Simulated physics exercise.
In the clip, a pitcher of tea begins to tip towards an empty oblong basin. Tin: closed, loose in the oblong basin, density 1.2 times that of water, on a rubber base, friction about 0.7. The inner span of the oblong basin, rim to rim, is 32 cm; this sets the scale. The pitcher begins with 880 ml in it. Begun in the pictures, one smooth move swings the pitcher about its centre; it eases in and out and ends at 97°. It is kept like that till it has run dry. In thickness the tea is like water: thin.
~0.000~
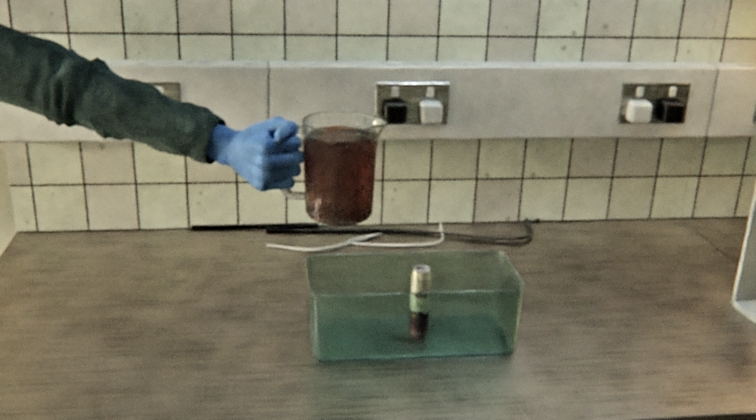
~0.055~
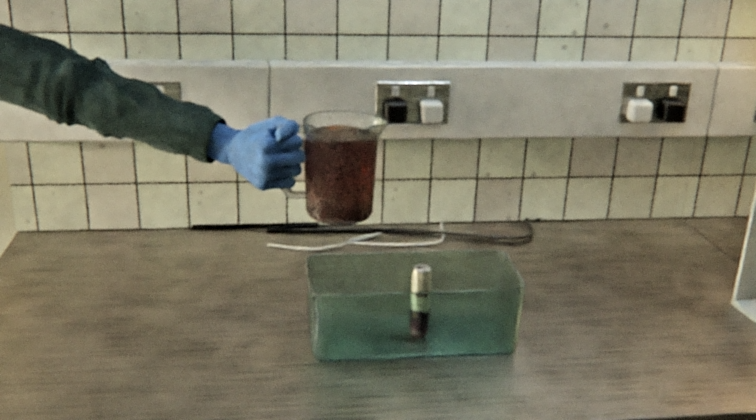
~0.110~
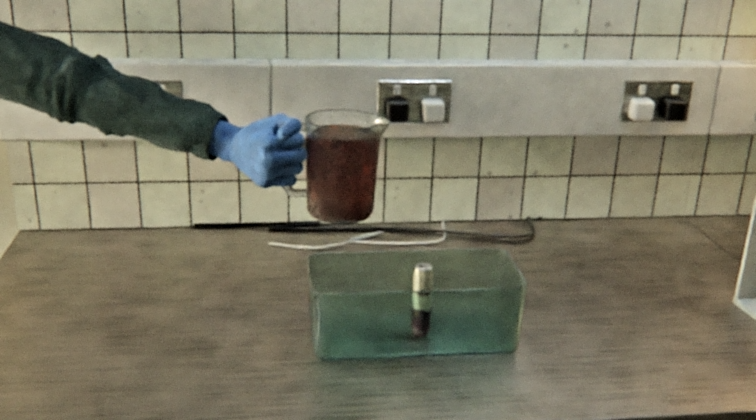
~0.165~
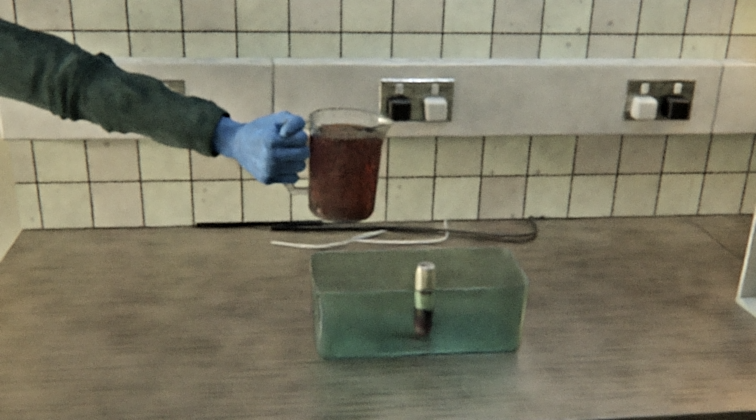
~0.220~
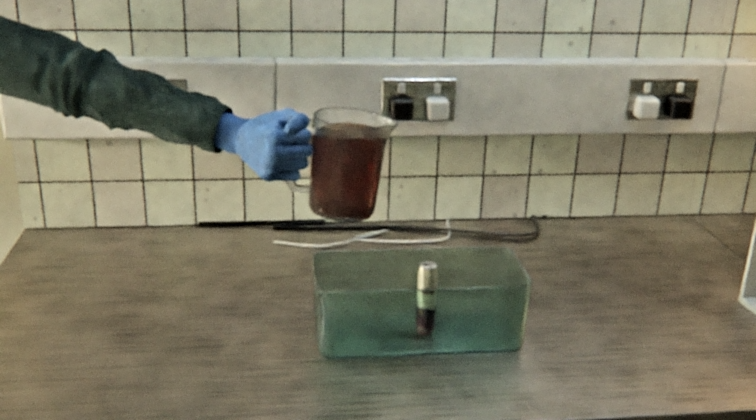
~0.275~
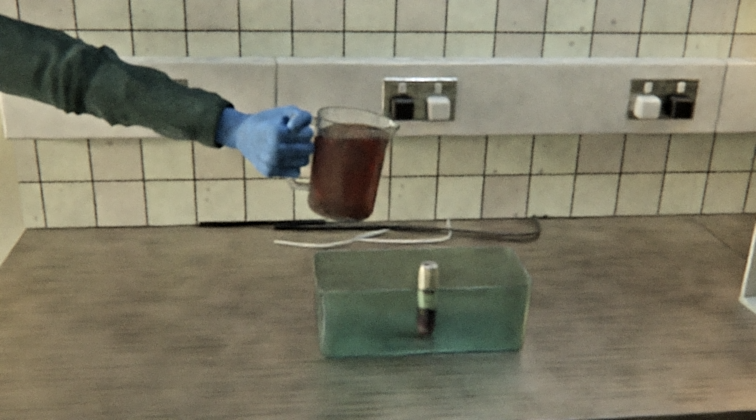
A blue-gloved hand on a dark-sleeved arm reaches in from the left, holding a clear pitcher of reddish-brown tea above a wooden worktop, seen from the front and slightly above. Below sits a greenish see-through oblong basin with a small upright tin inside, before cables, cream tiles and two double sockets. The pitcher stays nearly still, then tilts slightly to the right, while the view shifts very slightly.
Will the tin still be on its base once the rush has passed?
Watch, it's going to keep its feet.
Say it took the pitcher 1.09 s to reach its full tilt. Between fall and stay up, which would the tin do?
The tin stays on its base.
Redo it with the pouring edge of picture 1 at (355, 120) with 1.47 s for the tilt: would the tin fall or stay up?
Result: Tin tipped over.
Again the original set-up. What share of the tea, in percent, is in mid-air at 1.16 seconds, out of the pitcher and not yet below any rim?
Estimate: About 20 in a hundred.
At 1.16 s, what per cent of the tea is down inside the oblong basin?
30 per cent or thereabouts.
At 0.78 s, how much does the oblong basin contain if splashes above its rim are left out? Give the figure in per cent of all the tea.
Estimate - around 1 in a hundred parts.
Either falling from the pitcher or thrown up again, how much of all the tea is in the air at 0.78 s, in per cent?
Close to 9 per cent, I'd say.
After 0.78 s the tilt is 54° and 90 per cent is still to pour; the tin stands where it began.
After 1.16 s the tilt is 86° and 50 per cent is still to pour; the tin stands where it began.
After 1.55 s the tilt is 97° and 10 per cent is still to pour; the tin stands where it began.
After 1.97 s the tilt is 97° and 1 per cent is still to pour; the tin stands where it began.
In the end the tin stands where it began.
